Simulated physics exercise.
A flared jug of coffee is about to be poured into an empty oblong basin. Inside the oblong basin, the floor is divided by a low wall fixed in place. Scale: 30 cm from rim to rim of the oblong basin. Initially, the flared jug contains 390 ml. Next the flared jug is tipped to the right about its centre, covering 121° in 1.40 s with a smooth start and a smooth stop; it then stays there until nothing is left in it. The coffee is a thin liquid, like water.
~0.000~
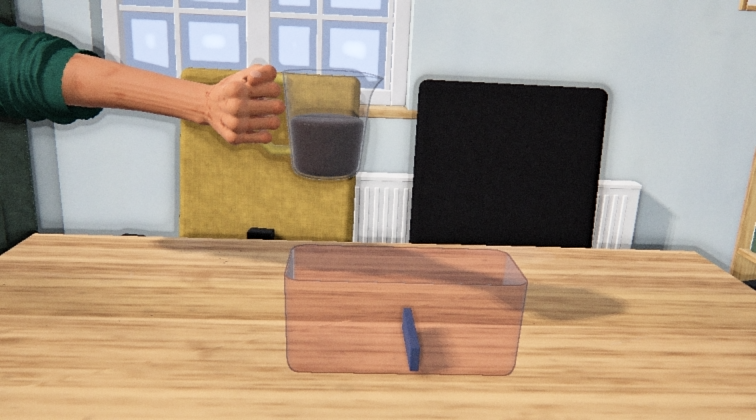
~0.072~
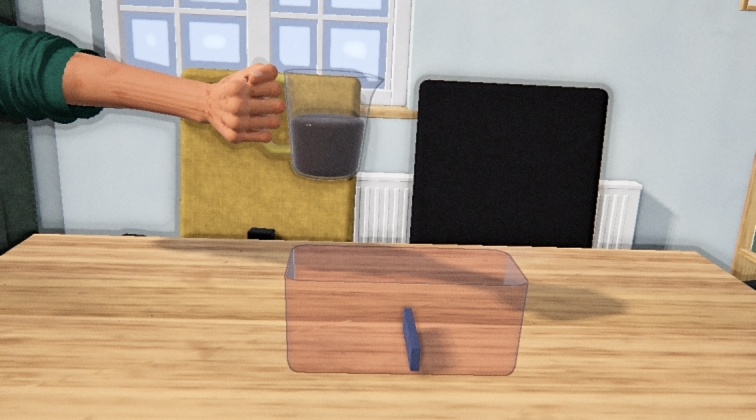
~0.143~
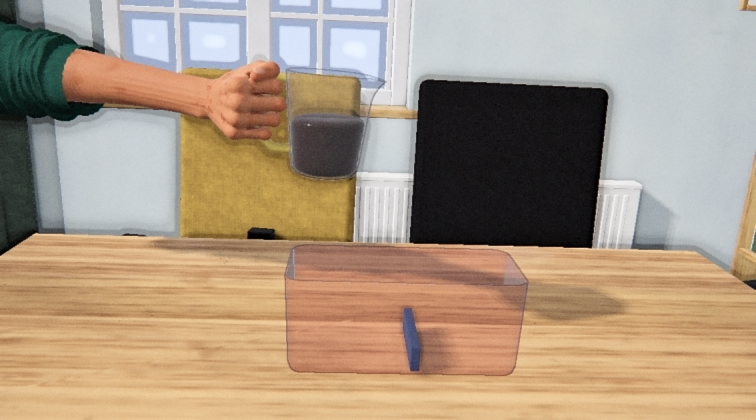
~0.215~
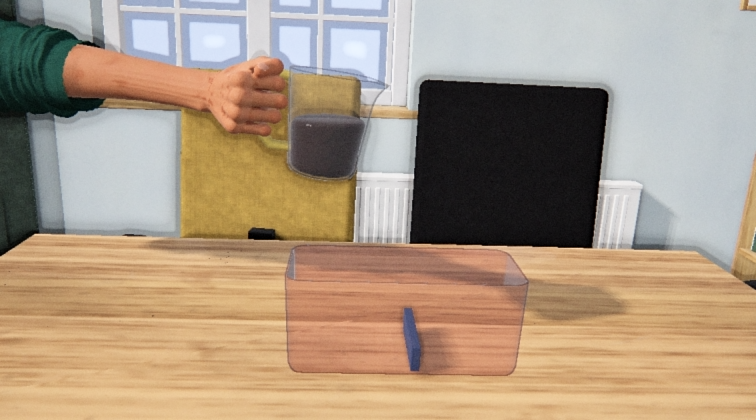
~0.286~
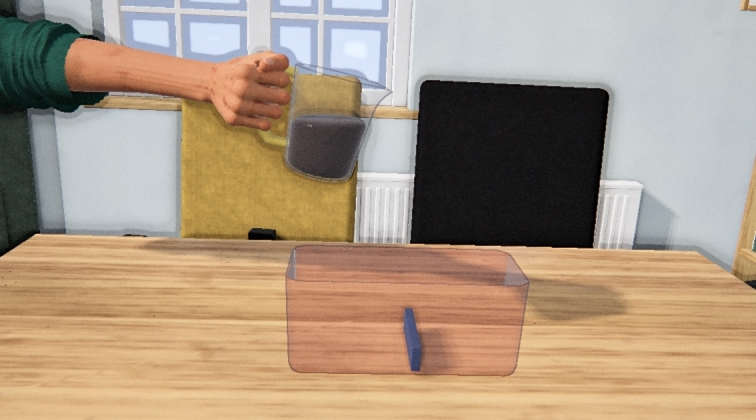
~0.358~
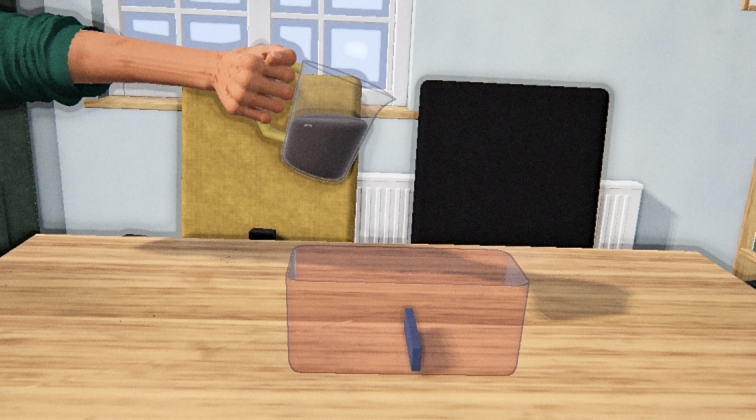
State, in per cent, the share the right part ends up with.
The right part ends up with roughly 73 %.
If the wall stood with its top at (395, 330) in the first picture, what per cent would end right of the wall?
Then roughly 85 per cent would end up there.
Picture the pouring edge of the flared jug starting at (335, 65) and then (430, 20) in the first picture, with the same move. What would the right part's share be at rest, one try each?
Some 10 and 65 per cent, in that order.
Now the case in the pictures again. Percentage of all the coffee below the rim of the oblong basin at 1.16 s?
Roughly 68 %.
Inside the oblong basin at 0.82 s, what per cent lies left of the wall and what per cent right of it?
Lab note: Left near 0, right near 0.
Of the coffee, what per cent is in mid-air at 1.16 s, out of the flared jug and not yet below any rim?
About 20 per cent.
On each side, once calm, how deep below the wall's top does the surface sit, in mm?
Roughly 30 mm on the left side and roughly 16 mm on the right.
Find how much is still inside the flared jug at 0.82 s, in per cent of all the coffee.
Some 88 per cent.
Then, 0.82 s in, the tilt is 77° and 87 per cent is still to pour, 0 is left of the wall and 0 right of it.
Then, 1.16 s in, the tilt is 112° and 12 per cent is still to pour, 7 is left of the wall and 61 right of it.
Then, 1.51 s in, the tilt is 121° and 0 per cent is still to pour, 25 is left of the wall and 73 right of it.
Then, 1.90 s in, the tilt is 121° and 0 per cent is still to pour, 25 is left of the wall and 73 right of it.
Finally, 25 per cent lies left of the wall, 73 right of it and 2 outside.
